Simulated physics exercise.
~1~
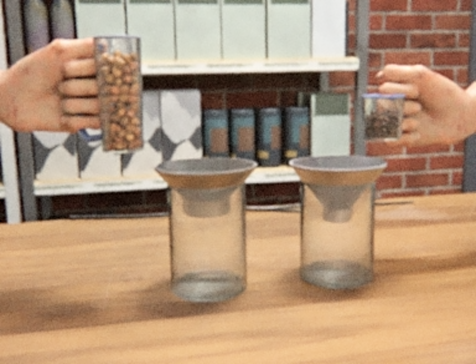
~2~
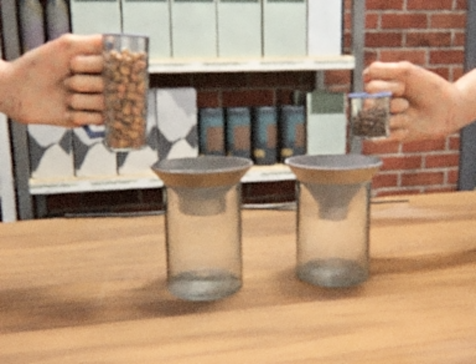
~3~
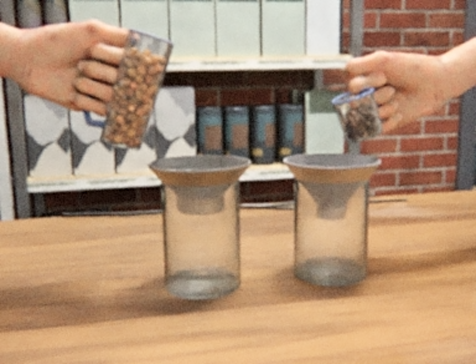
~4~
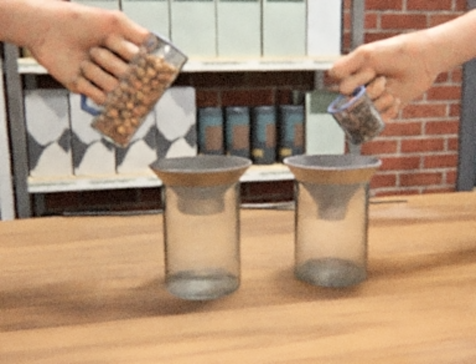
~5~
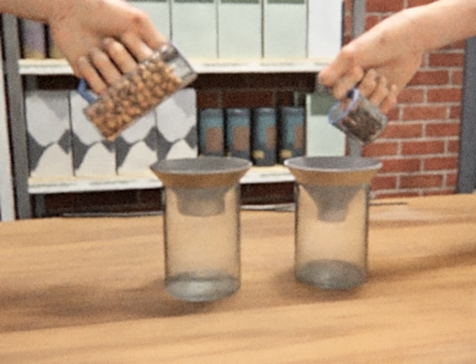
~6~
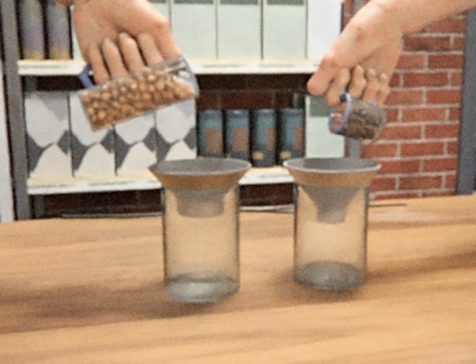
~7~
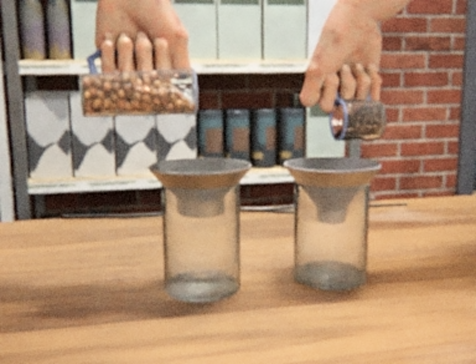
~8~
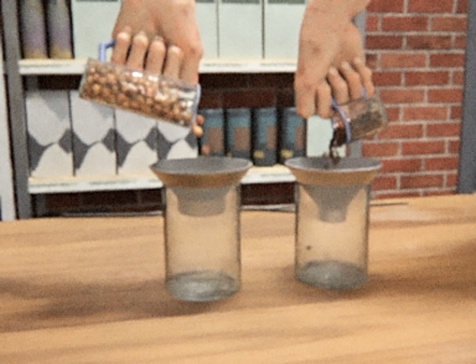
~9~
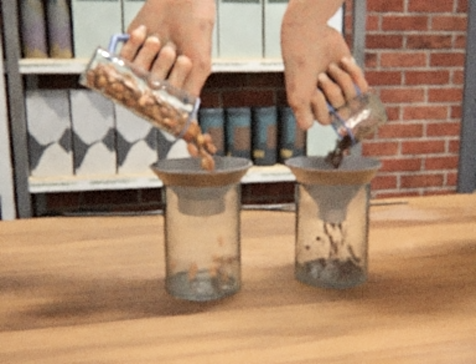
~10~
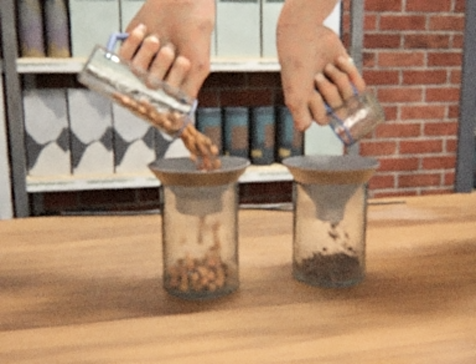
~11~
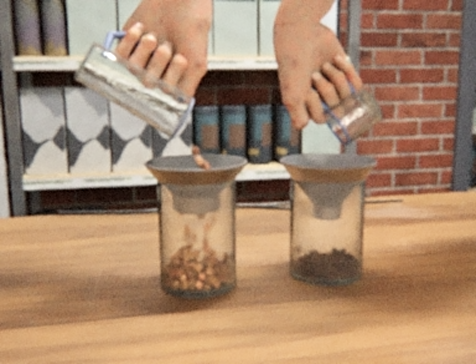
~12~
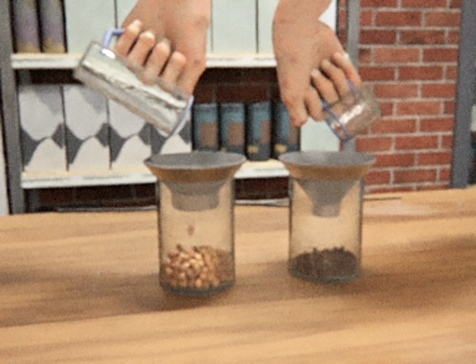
In the video, two hands tip clear cups over funnels set in glass jars on a wooden counter, the left holding brown nut-like pieces and the right smaller dark bits. Both loads pour through the funnels and settle in the jars, leaving the tilted cups empty.
